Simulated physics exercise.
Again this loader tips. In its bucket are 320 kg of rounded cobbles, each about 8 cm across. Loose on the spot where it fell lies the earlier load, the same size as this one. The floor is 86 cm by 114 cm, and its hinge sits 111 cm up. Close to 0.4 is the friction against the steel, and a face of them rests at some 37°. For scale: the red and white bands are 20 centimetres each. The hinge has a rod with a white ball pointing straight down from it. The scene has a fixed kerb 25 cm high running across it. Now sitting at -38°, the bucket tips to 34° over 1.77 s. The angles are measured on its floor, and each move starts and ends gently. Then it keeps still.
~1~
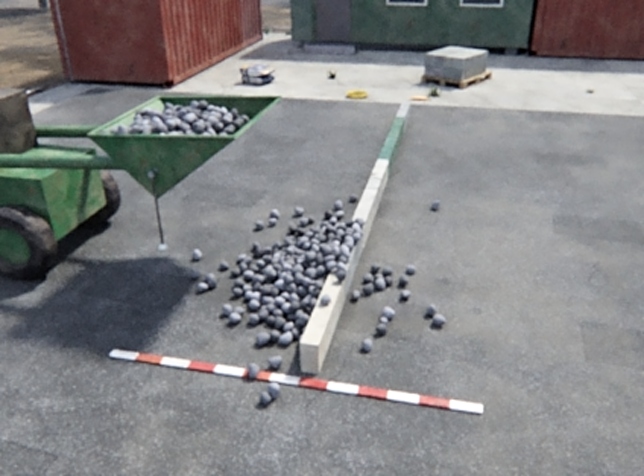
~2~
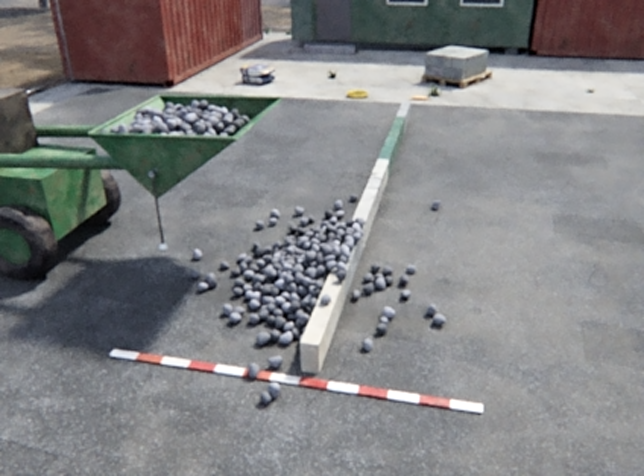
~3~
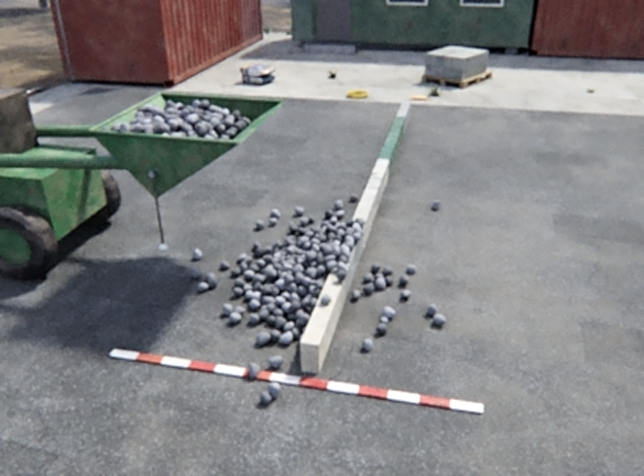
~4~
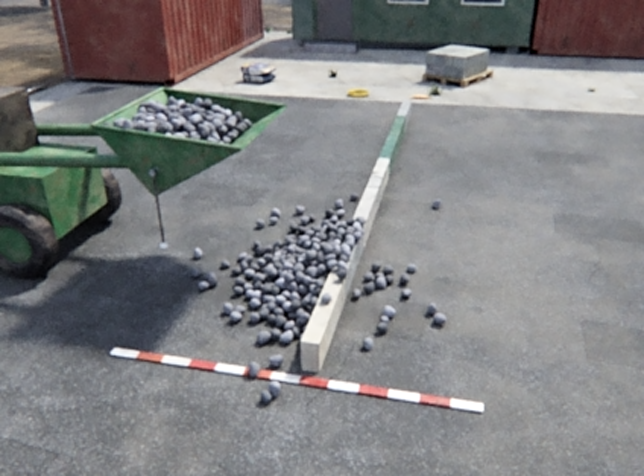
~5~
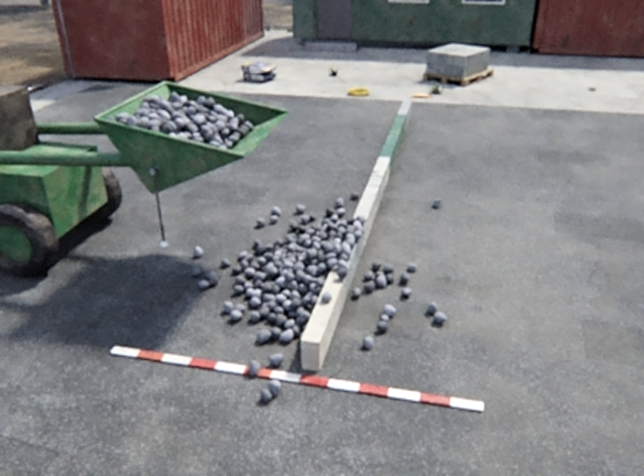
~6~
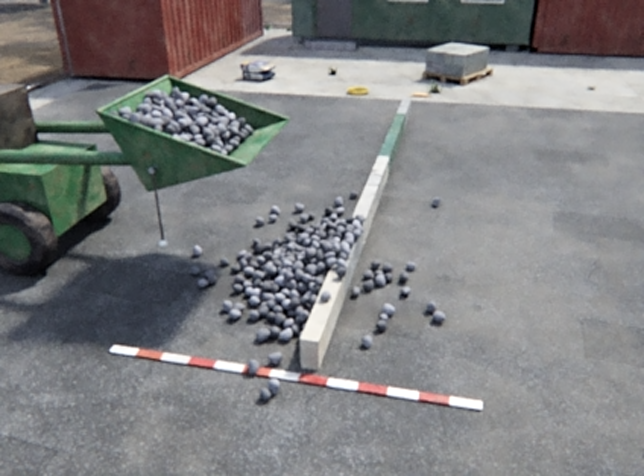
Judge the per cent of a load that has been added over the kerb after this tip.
The added amount is roughly 0 per cent of a load.
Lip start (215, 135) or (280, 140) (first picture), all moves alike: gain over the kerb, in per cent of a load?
Some 0 percent, and then 20 percent.
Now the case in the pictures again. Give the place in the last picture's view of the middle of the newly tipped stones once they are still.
In the last view, somewhere near (281, 253).
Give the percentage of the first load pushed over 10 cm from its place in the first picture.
Some 5 percent, give or take.
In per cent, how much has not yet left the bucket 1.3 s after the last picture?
45 % still inside.
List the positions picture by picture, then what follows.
In the first picture, the bucket is at -38°, its lip at (235, 138); the top of the load is at (178, 112). The earlier load is highest near (342, 243), 31 cm above ground level, 95 % on this side of the kerb, 5 % over the kerb.
The second picture shows lip at (236, 139), floor tilted -37°, highest stones at (179, 111).
The third picture shows lip at (238, 143), floor tilted -34°, highest stones at (168, 111).
In the fourth picture, the bucket is at -30°, its lip at (241, 149); the top of the load is at (170, 108).
In the fifth picture, the bucket is at -25°, its lip at (244, 156); the top of the load is at (170, 104).
The sixth picture shows lip at (246, 165), floor tilted -19°, highest stones at (166, 99).
Then, 0.7 s after the last picture the floor is at 23°; in per cent of one load, 99 in the bucket, 96 on this side of the kerb, 5 over the kerb; the foremost stones are at (413, 282).
Then, 1.3 s after the last picture the floor is at 34°; in per cent of one load, 45 in the bucket, 150 on this side of the kerb, 5 over the kerb; the foremost stones are at (413, 282).
Then, 1.6 s after the last picture the floor is at 34°; in per cent of one load, 9 in the bucket, 187 on this side of the kerb, 5 over the kerb; the foremost stones are at (413, 282).
Then, 4.2 s after the last picture the floor is at 34°; in per cent of one load, 0 in the bucket, 195 on this side of the kerb, 5 over the kerb; the foremost stones are at (413, 282). Net gain over the kerb, 0.
